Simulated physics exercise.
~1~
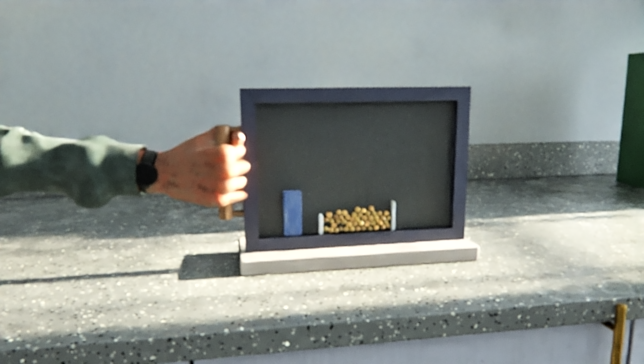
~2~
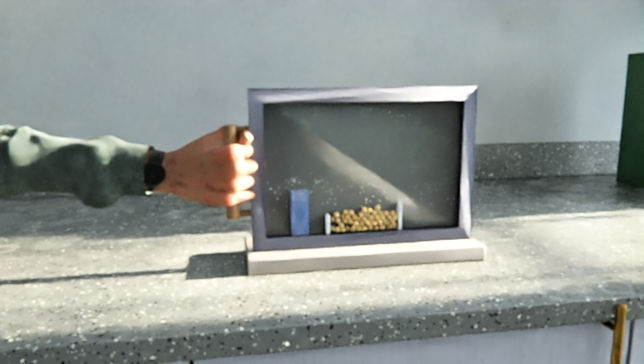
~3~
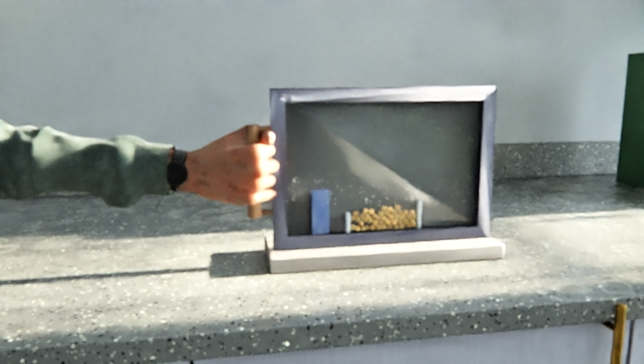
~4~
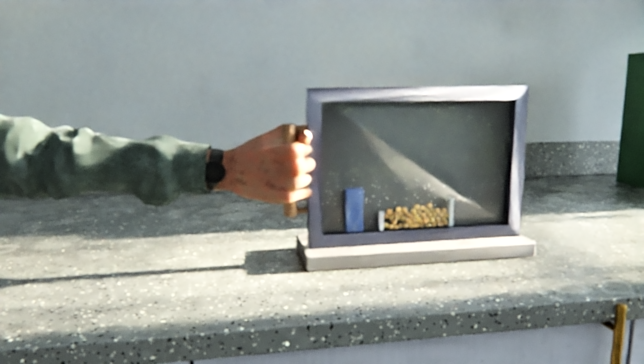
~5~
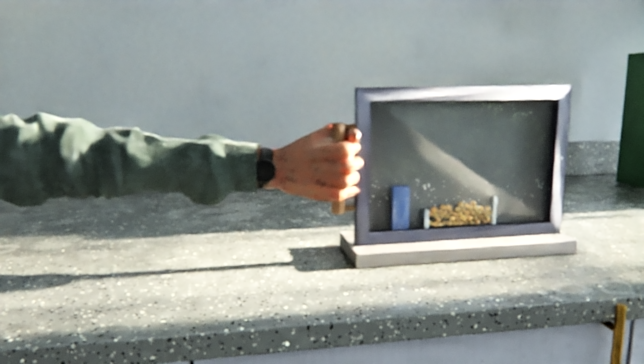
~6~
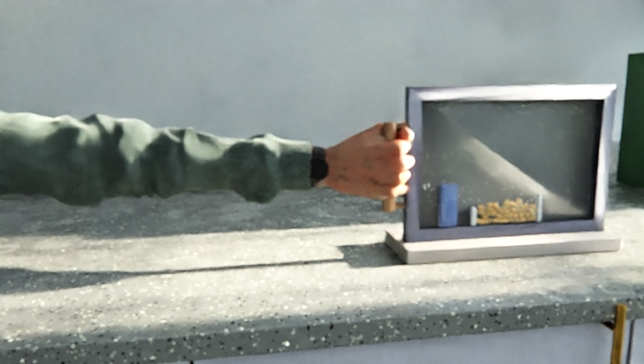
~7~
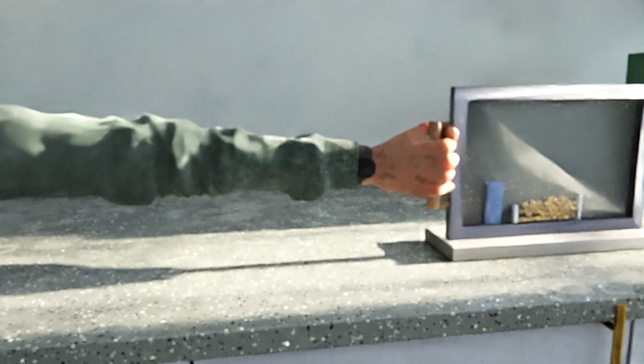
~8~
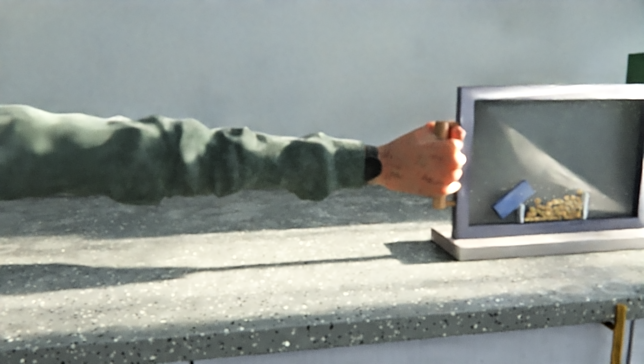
A hand in a green sleeve with a dark wristband grips the handle on the left side of a thin upright case, seen from the front on a speckled grey counter against a pale wall. Inside the dark-backed case, a blue block stands upright at the left, beside a low pile of golden-tan beads held between two short pale posts. The hand pushes the case steadily to the right, the arm stretching further into view while the block stays standing. As the case comes to a stop at the right edge, the block tips rightward and ends leaning against the near post, with the beads still between the posts.
